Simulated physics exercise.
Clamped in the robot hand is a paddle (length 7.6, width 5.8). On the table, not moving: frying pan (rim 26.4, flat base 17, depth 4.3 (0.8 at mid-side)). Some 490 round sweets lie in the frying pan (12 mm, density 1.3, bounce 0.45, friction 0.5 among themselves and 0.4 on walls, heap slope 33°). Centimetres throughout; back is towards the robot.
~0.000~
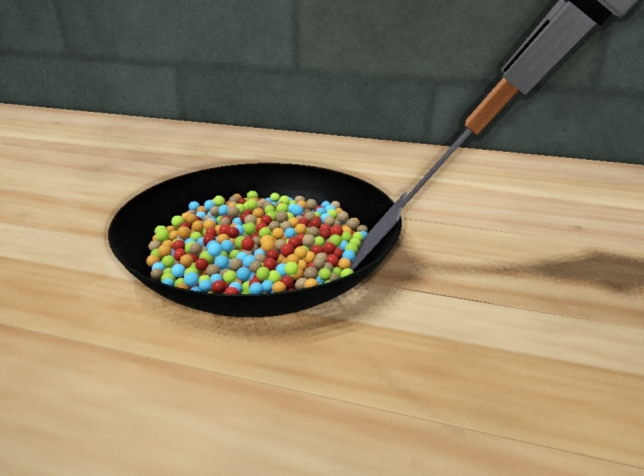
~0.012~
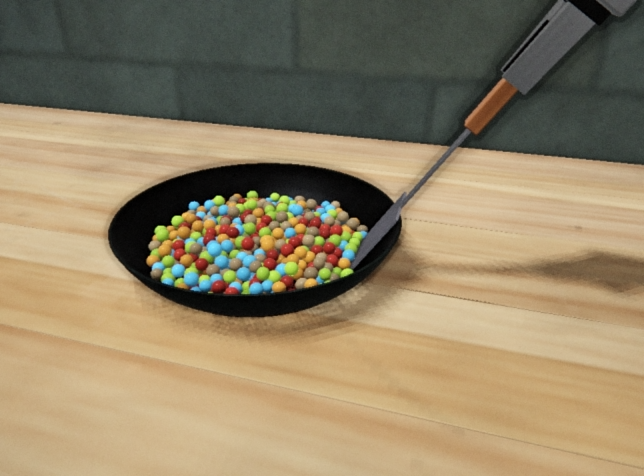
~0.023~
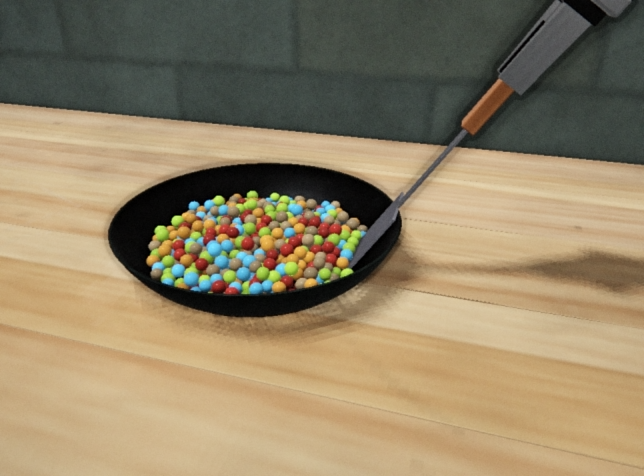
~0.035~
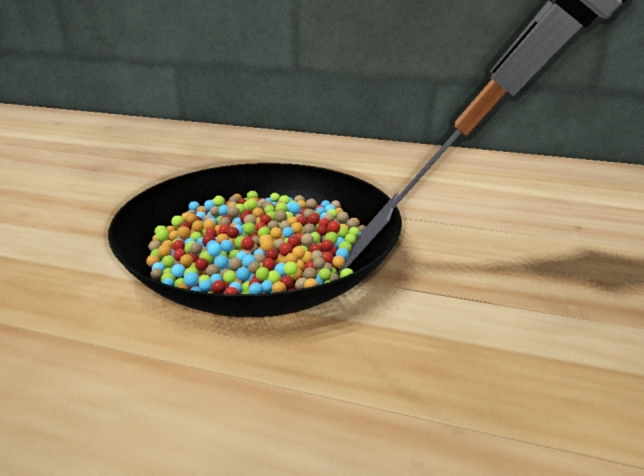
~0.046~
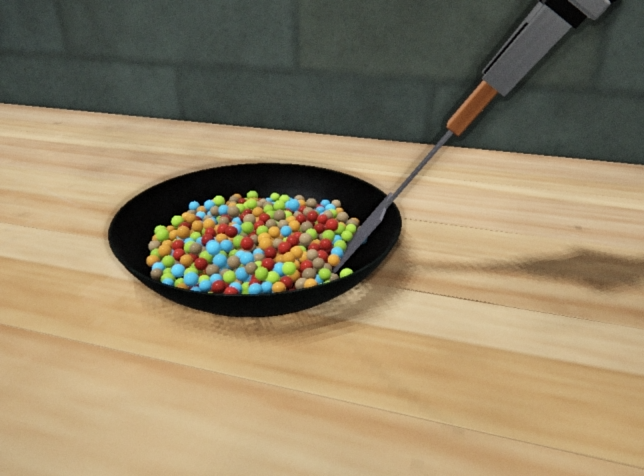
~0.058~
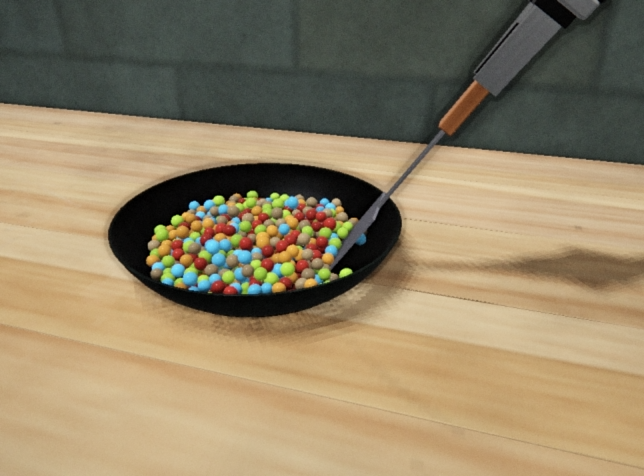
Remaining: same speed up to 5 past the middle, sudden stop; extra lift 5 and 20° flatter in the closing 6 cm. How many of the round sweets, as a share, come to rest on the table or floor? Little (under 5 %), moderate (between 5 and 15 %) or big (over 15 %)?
On the table or floor the share is little, under 5 %.
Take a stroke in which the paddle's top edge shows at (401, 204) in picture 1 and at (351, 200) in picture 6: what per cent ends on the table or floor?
About 5 per cent.
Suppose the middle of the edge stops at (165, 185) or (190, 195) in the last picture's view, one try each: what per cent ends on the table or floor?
About 10 and 0 per cent.
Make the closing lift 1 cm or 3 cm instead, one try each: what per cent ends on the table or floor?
Some 0 and 0 per cent.
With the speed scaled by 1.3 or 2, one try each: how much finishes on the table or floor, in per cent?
Some 0 and 10 per cent.
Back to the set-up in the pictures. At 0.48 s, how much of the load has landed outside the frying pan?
Some 0 per cent.
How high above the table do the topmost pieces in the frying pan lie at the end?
Roughly 5.0 cm.
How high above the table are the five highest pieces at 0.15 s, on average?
Some 4 cm.
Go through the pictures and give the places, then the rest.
The first picture shows the paddle top edge at (402, 205), sloping 57°; upper third of the load around (260, 231), from x 155 to 365, top at y 195; 491 in the frying pan.
The second picture shows the paddle top edge at (402, 205), sloping 57°; upper third of the load around (260, 231), from x 155 to 365, top at y 195.
The third picture shows the paddle top edge at (399, 205), sloping 57°; upper third of the load around (262, 232), from x 155 to 365, top at y 195.
The fourth picture shows the paddle top edge at (393, 205), sloping 57°; upper third of the load around (268, 232), from x 155 to 360, top at y 195.
The fifth picture shows the paddle top edge at (387, 205), sloping 57°; upper third of the load around (269, 230), from x 155 to 360, top at y 195.
The sixth picture shows the paddle top edge at (380, 205), sloping 57°; upper third of the load around (267, 230), from x 155 to 360, top at y 195; 491 in the frying pan.
After 0.15 s, sloping 57°, highest piece 5 above the table; 491 in the frying pan.
After 0.23 s, sloping 48°, highest piece 6 above the table; 491 in the frying pan.
After 0.48 s, sloping 37°, highest piece 5 above the table; 491 in the frying pan.
After 1.53 s, sloping 37°, highest piece 4 above the table; 491 in the frying pan.
In the end, 491 in the frying pan. That is 0 % on the table or floor.
